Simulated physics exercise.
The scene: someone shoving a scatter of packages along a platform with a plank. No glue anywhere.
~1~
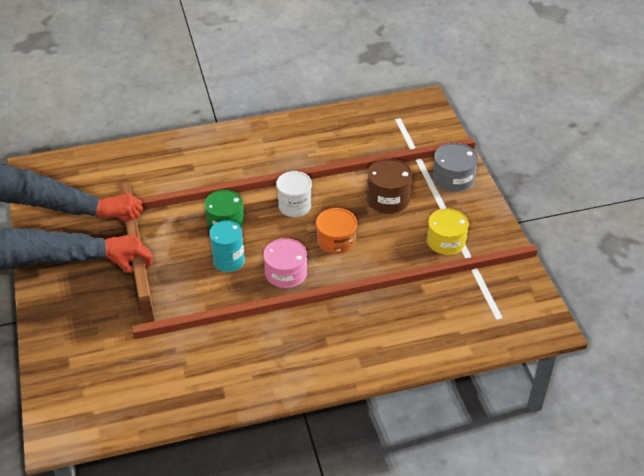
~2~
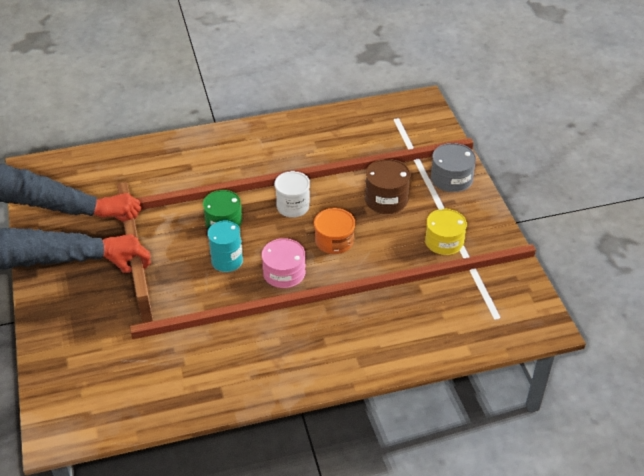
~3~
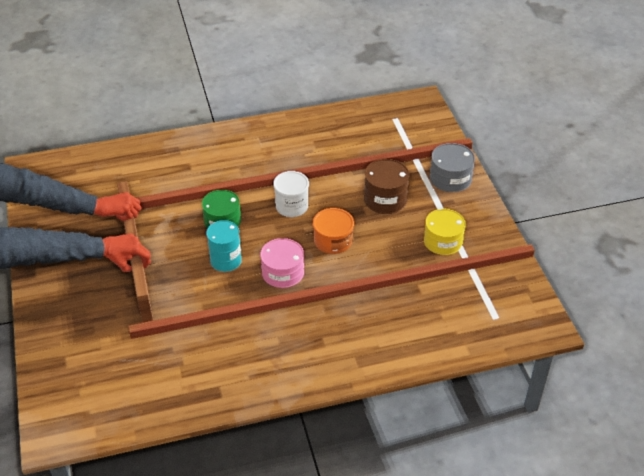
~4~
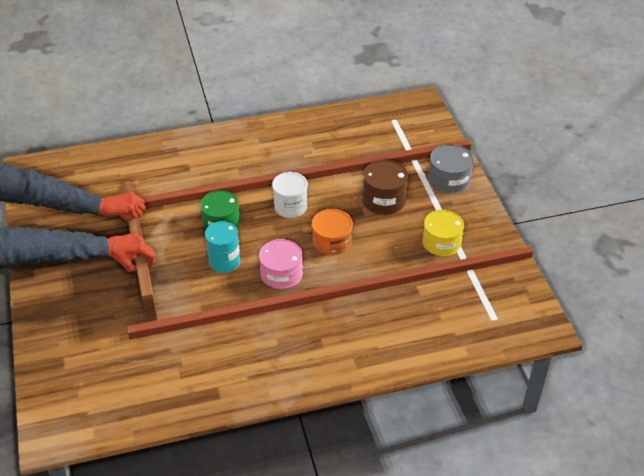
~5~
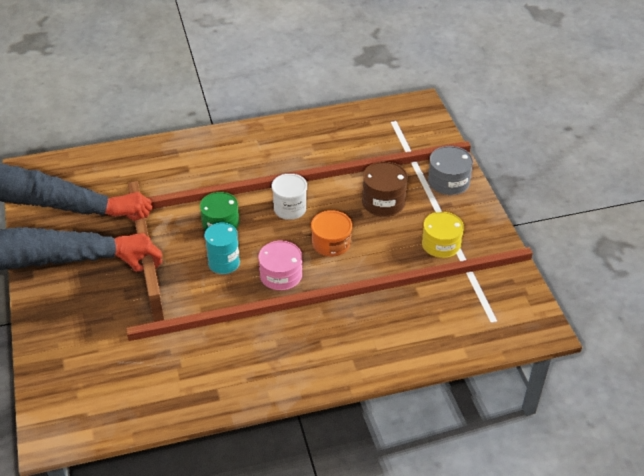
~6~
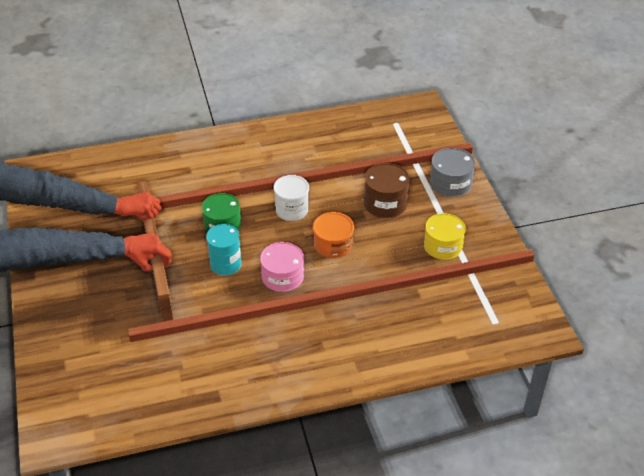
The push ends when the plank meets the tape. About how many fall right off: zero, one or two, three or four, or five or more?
The number that fall off is one or two.
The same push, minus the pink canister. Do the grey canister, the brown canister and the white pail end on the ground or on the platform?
The grey canister tumbles off, the brown canister does not fall, the white pail is kept.
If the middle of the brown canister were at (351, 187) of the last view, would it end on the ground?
Then it goes over.
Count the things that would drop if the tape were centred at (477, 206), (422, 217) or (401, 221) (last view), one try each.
It would be 5, 1 and 0.
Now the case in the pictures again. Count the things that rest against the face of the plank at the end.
In contact: 3.
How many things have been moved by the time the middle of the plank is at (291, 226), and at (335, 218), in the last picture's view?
By then 5, and 6.
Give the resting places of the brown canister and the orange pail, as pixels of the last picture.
The brown canister at (478, 180), the orange pail at (495, 210).
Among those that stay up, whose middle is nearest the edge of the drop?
It is the yellow canister.
A little later, none off yet; grey canister at rest near (452, 172); yellow canister at rest near (444, 236); brown canister at rest near (386, 191).
Next, none off yet; grey canister at rest near (452, 172); yellow canister at rest near (444, 236); brown canister shifted a little near (394, 190).
Later still, none off yet; grey canister shifted a little near (457, 171); yellow canister shifted about its own width near (474, 241); brown canister shifted about its own width near (428, 190).
When it is over, the number that fall off is one or two; down, grey canister.
